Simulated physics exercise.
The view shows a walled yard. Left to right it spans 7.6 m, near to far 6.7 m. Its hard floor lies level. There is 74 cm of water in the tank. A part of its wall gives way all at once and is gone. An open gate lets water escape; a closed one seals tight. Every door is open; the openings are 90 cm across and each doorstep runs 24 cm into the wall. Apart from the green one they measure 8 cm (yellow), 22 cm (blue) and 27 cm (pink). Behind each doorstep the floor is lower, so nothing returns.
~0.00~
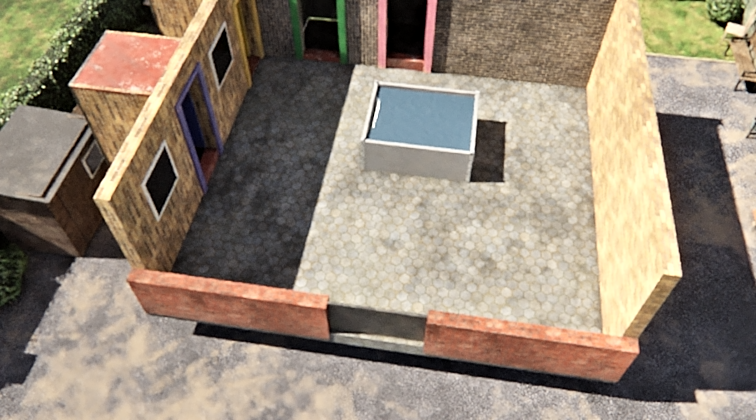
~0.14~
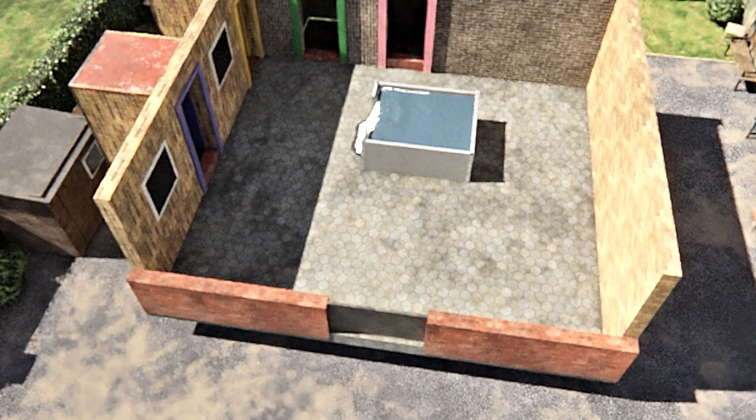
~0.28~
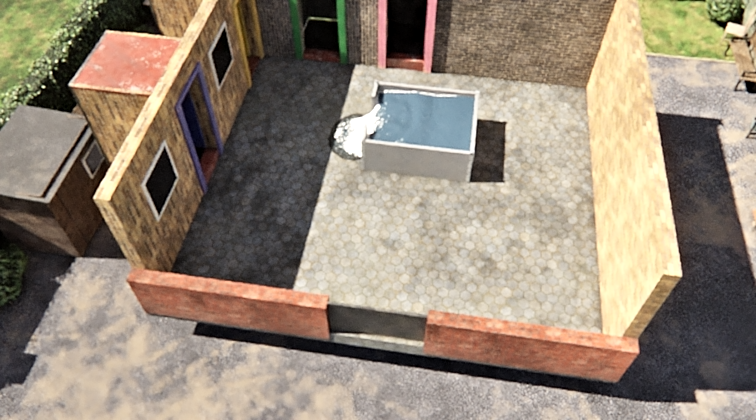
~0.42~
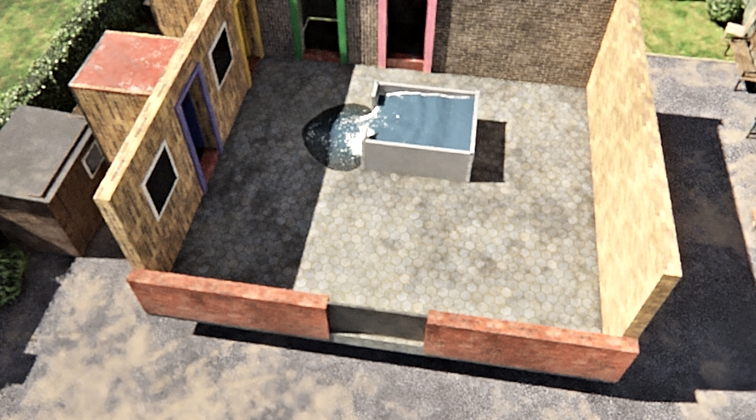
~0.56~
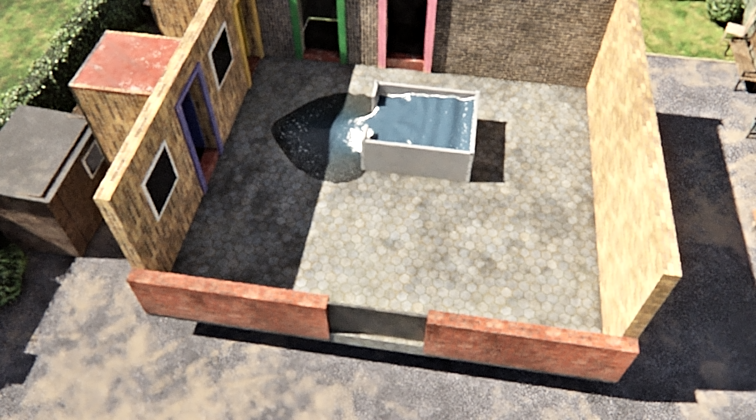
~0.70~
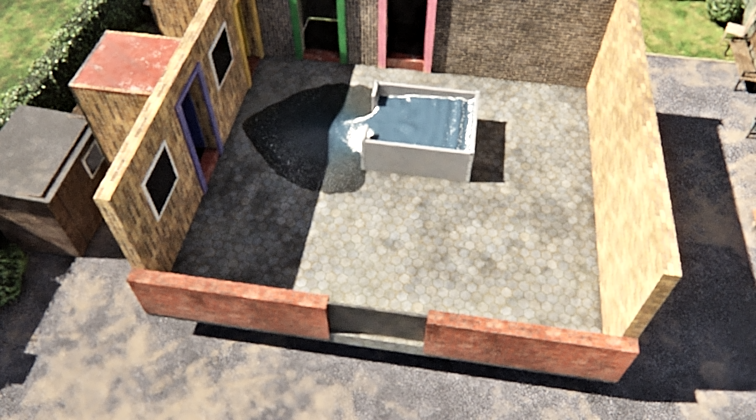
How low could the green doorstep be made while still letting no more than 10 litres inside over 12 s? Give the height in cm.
Close to 9.5 cm is just enough.
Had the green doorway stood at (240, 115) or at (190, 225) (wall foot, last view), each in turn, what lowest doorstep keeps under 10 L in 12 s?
About 25 and 7.5 cm.
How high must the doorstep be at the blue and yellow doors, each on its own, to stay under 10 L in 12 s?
About 18 cm at blue and 23 cm at yellow.
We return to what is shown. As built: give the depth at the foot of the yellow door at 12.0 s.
Some 6.5 cm.
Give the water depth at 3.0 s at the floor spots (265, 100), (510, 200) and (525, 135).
About 16, 0 and 0 cm.
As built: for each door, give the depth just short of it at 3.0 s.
In cm: Yellow 21, green 13, blue 17, pink 0.
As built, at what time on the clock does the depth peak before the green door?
At about 3.2 s.
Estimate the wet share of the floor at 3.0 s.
Some 30 per cent of it.
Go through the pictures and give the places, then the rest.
The tank at (422, 119) is whole and still, 74 cm deep; the green door at (319, 25) is dry, in the first picture.
Water pours out at (372, 131) and has run 0.3 m, to (355, 148); about 8 cm deep outside, 74 cm at the back, in the second picture.
Water pours out at (372, 131) and has run 0.8 m, to (333, 143); about 11 cm deep outside, 74 cm at the back, in the third picture.
The gap is at (372, 131), the front 1.4 m out at (306, 136); the back of the tank holds 74 cm, in the fourth picture.
The gap is at (372, 131), the front 2.0 m out at (276, 132); the back of the tank holds 69 cm, in the fifth picture.
The gap is at (372, 131), the front 2.7 m out at (248, 123); the back of the tank holds 62 cm; 1.0 m in a straight line remain to the green door at (319, 25), in the sixth picture.
After 1.4 s water covers 25 % of the floor, deepest (39 cm) near (366, 139); 4 cm at the green door, 0 litres in over its 14 cm doorstep.
After 3.0 s water covers 30 % of the floor, deepest (28 cm) near (161, 296); 13 cm at the green door, 0 litres in over its 14 cm doorstep.
After 12.0 s water covers 95 % of the floor, deepest (9 cm) near (583, 183); 5 cm at the green door, 1 litre in over its 14 cm doorstep.
At the green door as built, the water arrived by 1.3 s and peaked near 13 cm at 3.2 s.
With a doorstep of 7.5 cm, 28 litres would have come in within the 12 s; with 12 cm, 2 litres. So under 10 litres takes about 9.5 cm.
